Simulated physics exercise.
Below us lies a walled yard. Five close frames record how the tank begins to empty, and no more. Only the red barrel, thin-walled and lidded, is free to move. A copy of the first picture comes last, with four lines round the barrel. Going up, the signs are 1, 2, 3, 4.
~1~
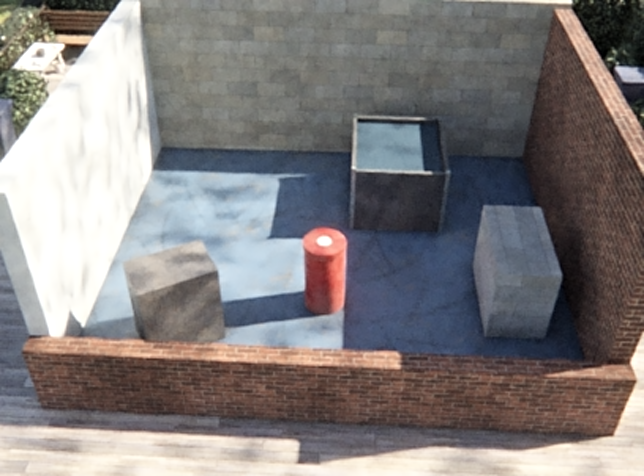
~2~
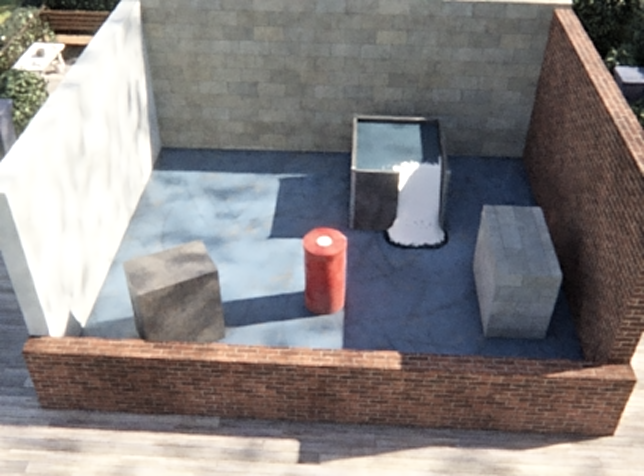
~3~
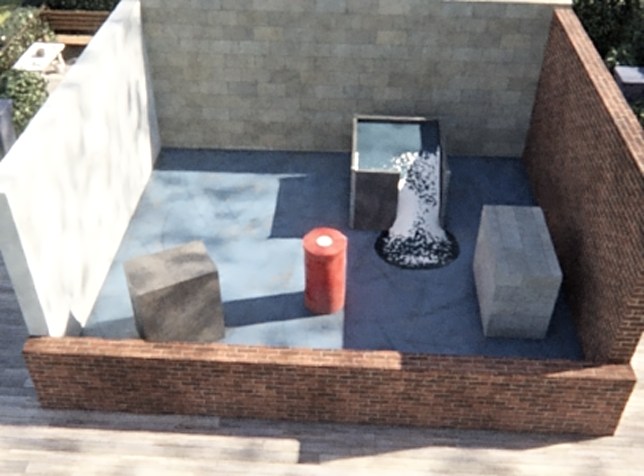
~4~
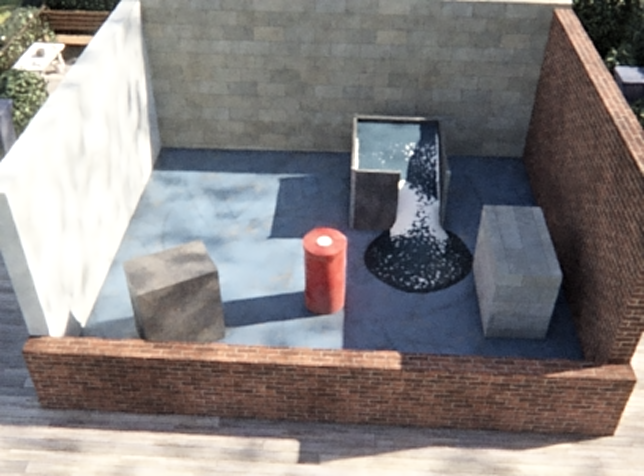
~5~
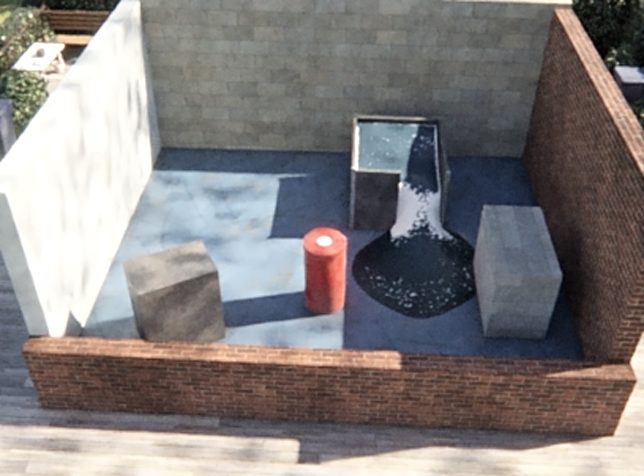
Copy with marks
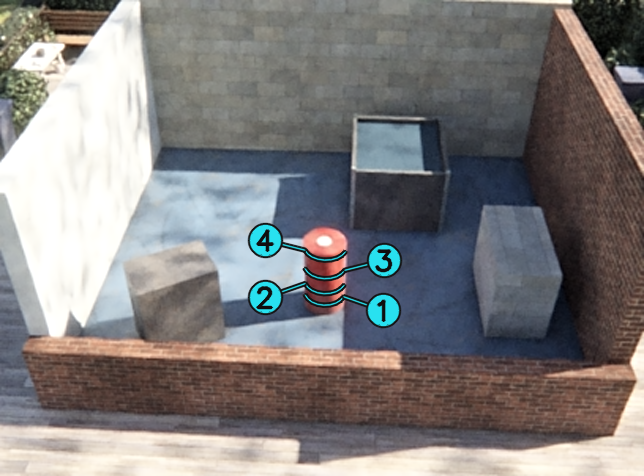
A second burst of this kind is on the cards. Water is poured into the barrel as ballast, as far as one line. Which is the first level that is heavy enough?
I would pick line 1.
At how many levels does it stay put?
All of them.
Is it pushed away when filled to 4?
No, that is safe.
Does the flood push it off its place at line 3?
No, that is safe.
On the marked copy, 1 at (323, 305); 2 at (323, 293); 3 at (324, 278); 4 at (324, 260); from the bottom up 1, 2, 3, 4.
Choosing 1, it does not move.
Choosing 2, it does not move.
Choosing 3, it does not move.
Choosing 4, it does not move.
